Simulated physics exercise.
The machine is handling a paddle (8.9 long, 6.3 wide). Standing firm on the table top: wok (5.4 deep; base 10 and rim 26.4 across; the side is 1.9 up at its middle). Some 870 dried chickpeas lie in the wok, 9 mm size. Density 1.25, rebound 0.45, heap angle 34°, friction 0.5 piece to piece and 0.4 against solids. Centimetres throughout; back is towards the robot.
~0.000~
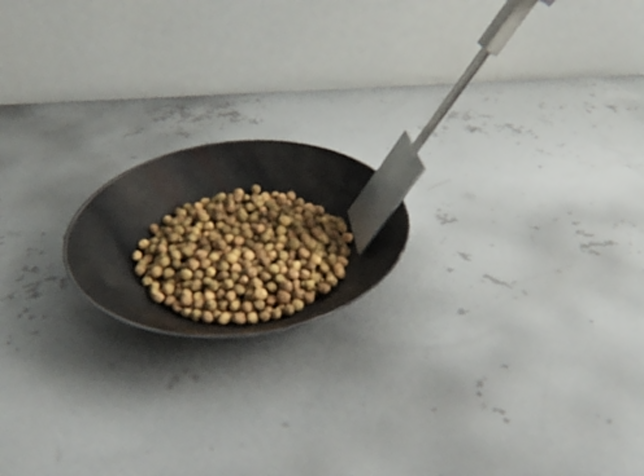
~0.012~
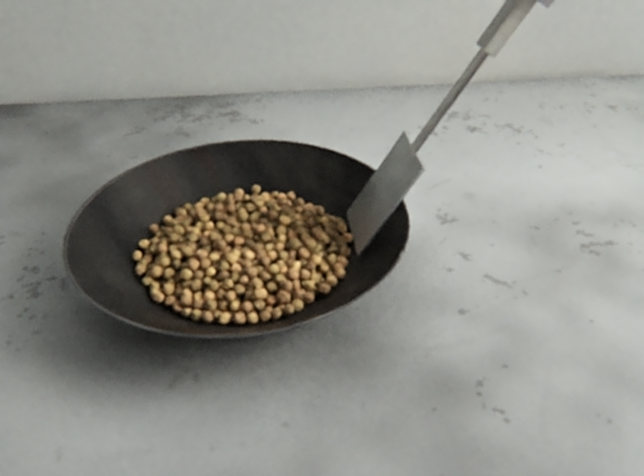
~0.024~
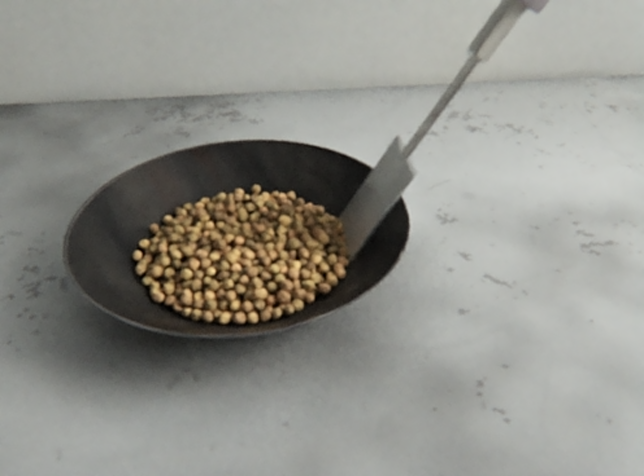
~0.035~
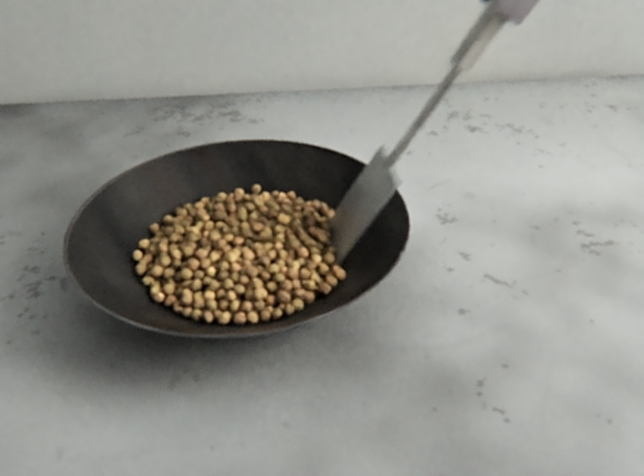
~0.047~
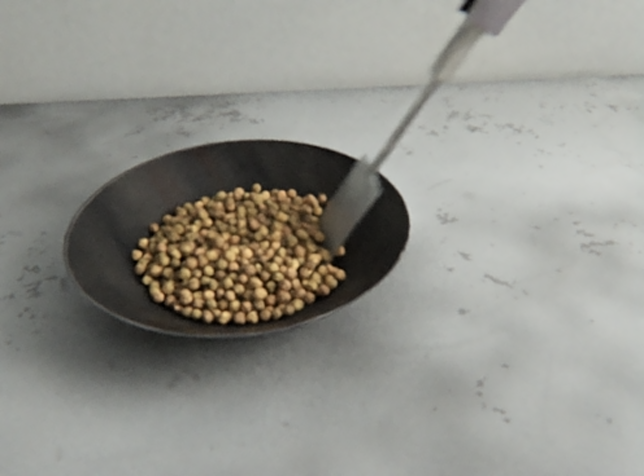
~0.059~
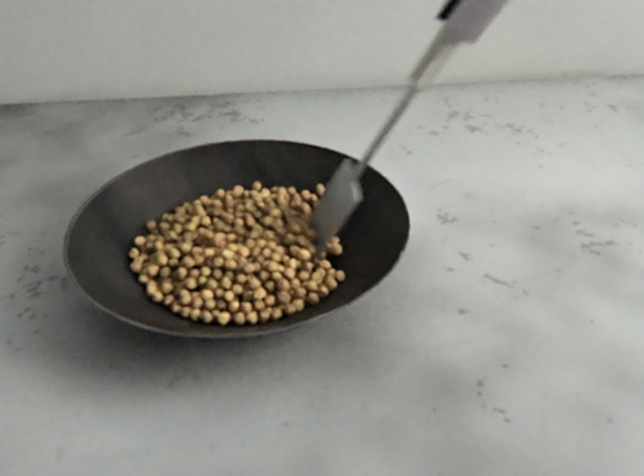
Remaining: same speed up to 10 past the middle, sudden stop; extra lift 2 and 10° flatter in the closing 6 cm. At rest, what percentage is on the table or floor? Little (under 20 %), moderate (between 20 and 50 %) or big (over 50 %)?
Share on the table or floor: Moderate (between 20 and 50 %).
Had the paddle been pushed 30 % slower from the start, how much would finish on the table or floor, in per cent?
It would be near 30 per cent.
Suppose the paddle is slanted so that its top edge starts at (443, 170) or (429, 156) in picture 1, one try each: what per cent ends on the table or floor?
Some 35 and 40 per cent.
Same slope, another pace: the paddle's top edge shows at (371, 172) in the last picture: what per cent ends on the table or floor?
About 30 per cent.
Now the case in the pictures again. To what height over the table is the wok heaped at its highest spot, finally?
Some 5.0 cm.
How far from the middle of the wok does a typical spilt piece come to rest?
Some 44 cm.
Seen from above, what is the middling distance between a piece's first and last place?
About 5 cm.
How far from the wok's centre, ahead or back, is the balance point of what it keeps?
About 2.5 cm ahead.
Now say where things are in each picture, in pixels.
In the first picture, paddle top edge at (416, 148), sloping 59°; upper third of the load around (245, 241), from x 135 to 345, top at y 190; 867 in the wok.
In the second picture, paddle top edge at (414, 149), sloping 59°; upper third of the load around (245, 241), from x 135 to 350, top at y 190.
In the third picture, paddle top edge at (406, 153), sloping 59°; upper third of the load around (245, 241), from x 135 to 345, top at y 190.
In the fourth picture, paddle top edge at (391, 162), sloping 59°; upper third of the load around (246, 240), from x 135 to 345, top at y 190.
In the fifth picture, paddle top edge at (372, 171), sloping 59°; upper third of the load around (245, 238), from x 135 to 340, top at y 190.
In the sixth picture, paddle top edge at (353, 177), sloping 59°; upper third of the load around (244, 236), from x 135 to 340, top at y 185; 867 in the wok.
After 0.10 s, sloping 59°, highest piece 7 above the table; 867 in the wok.
After 0.14 s, sloping 57°, highest piece 8 above the table; 867 in the wok.
After 0.36 s, sloping 49°, highest piece 13 above the table; 538 in the wok, 118 on the table or floor, 211 on the blade or in flight.
After 1.41 s, sloping 49°, highest piece 6 above the table; 536 in the wok, 331 on the table or floor.
At rest, 536 in the wok, 331 on the table or floor. That is 38 % on the table or floor.
